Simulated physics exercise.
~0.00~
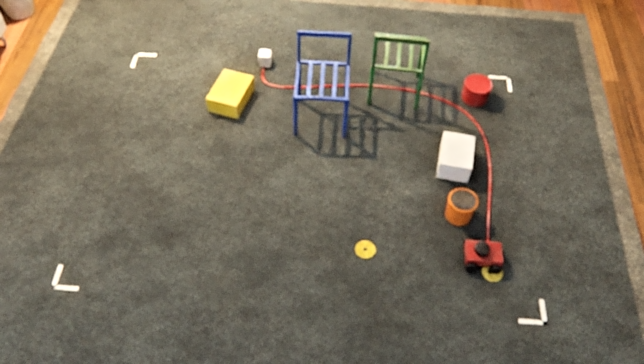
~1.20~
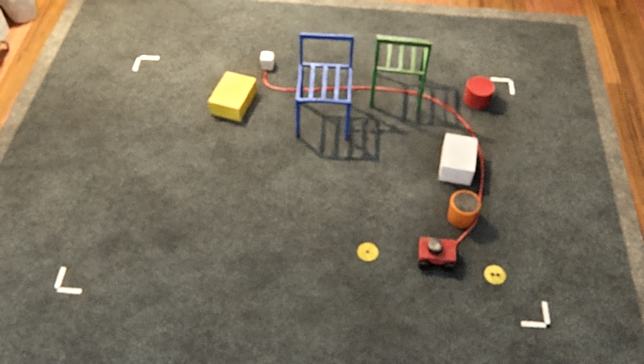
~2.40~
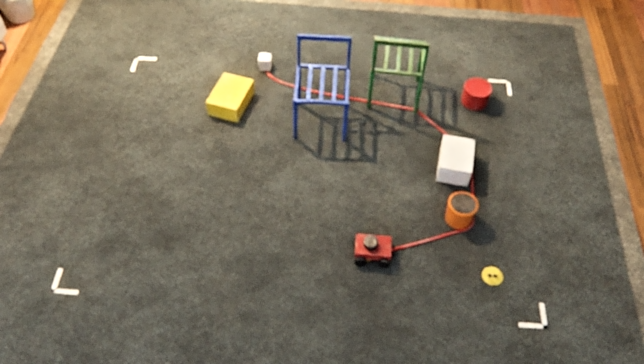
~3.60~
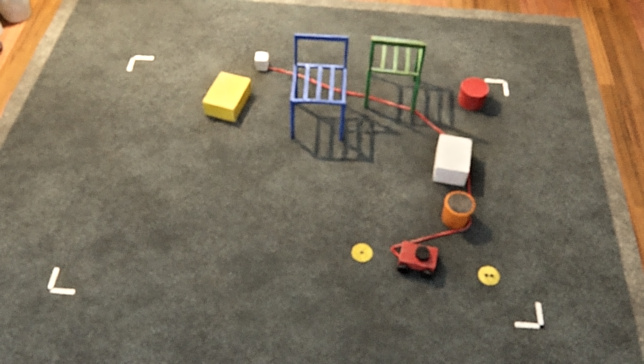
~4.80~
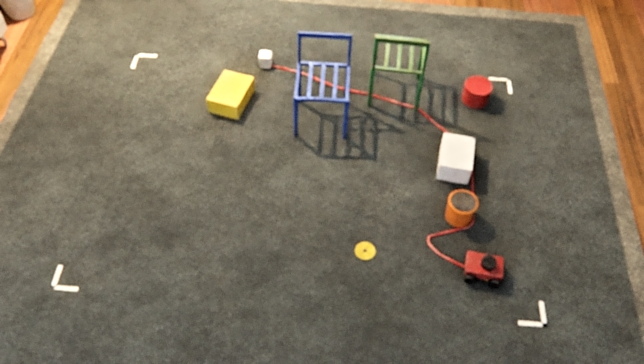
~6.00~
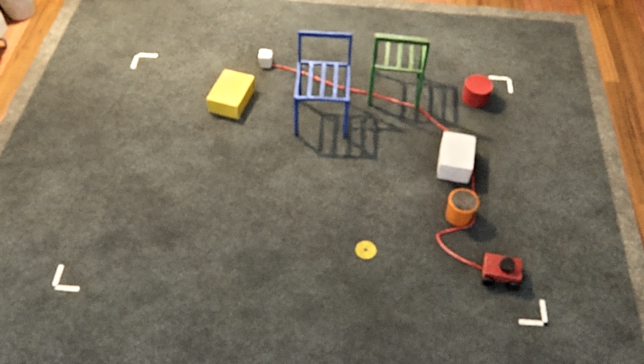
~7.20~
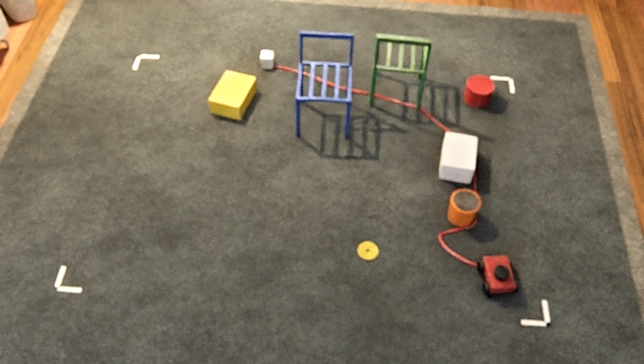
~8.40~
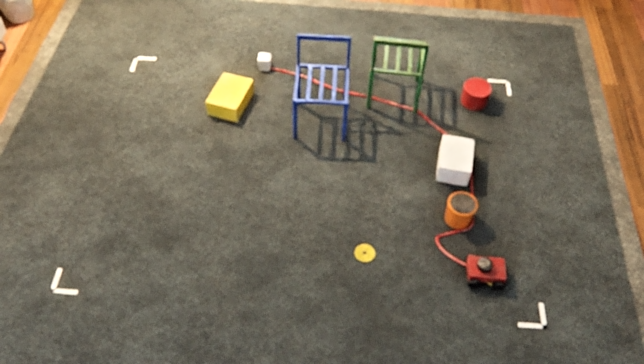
On a dark gray living-room rug, a little red cart trailing a red cord past chairs, boxes, a bucket and a pot moved left to a yellow mark, then returned right to the other and stopped there, the cord curving loosely behind it.
